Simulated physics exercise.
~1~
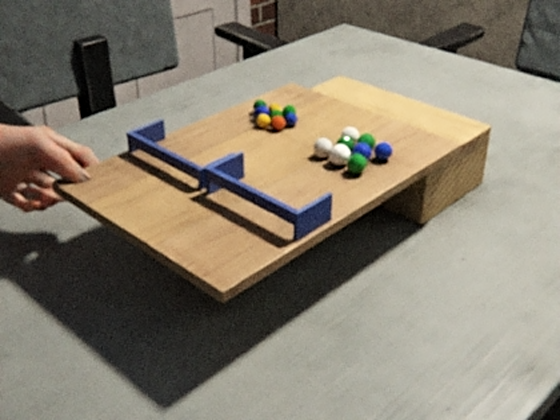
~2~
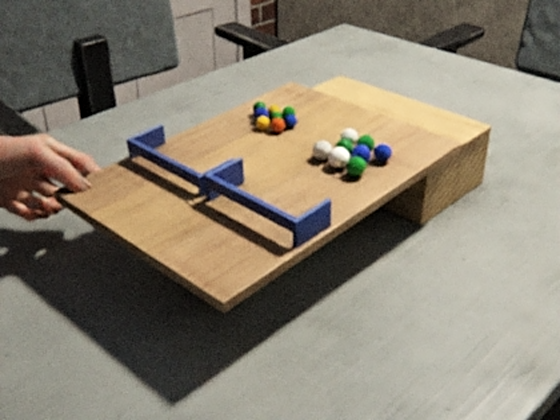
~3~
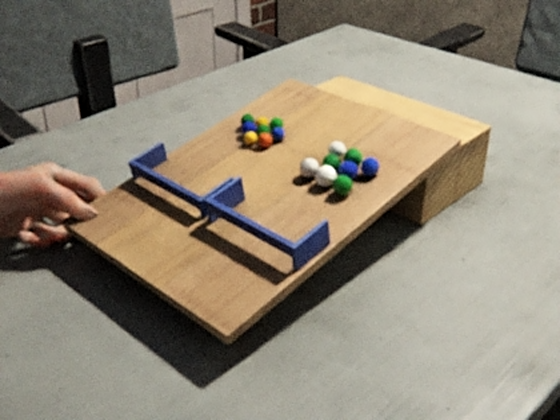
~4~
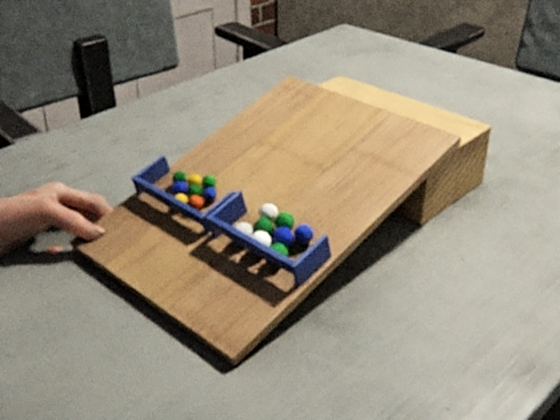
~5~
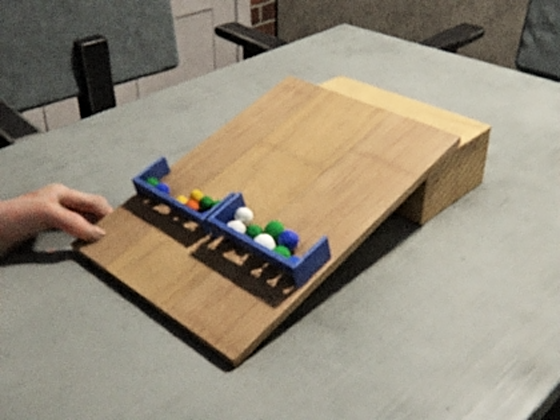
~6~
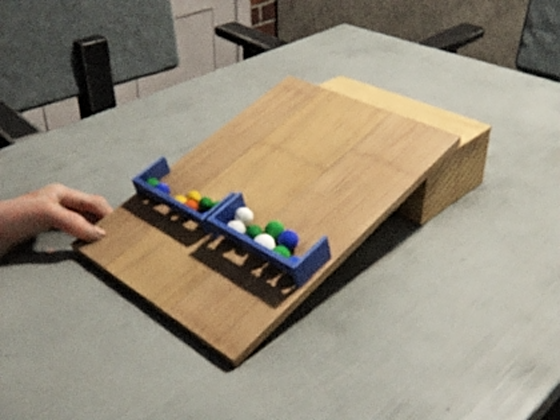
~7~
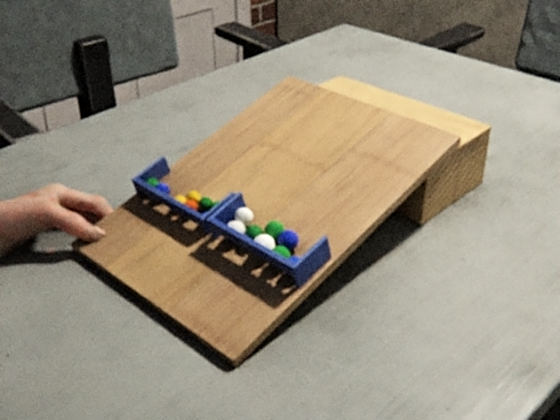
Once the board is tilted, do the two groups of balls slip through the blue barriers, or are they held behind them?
Both groups are held behind the blue barriers, because the balls cannot fit through.
On a grey table, a hand lowered the left end of a wooden board propped on a block, and two clusters of small colourful balls rolled down the slope into the blue barriers, where they stayed gathered as the board rested still.
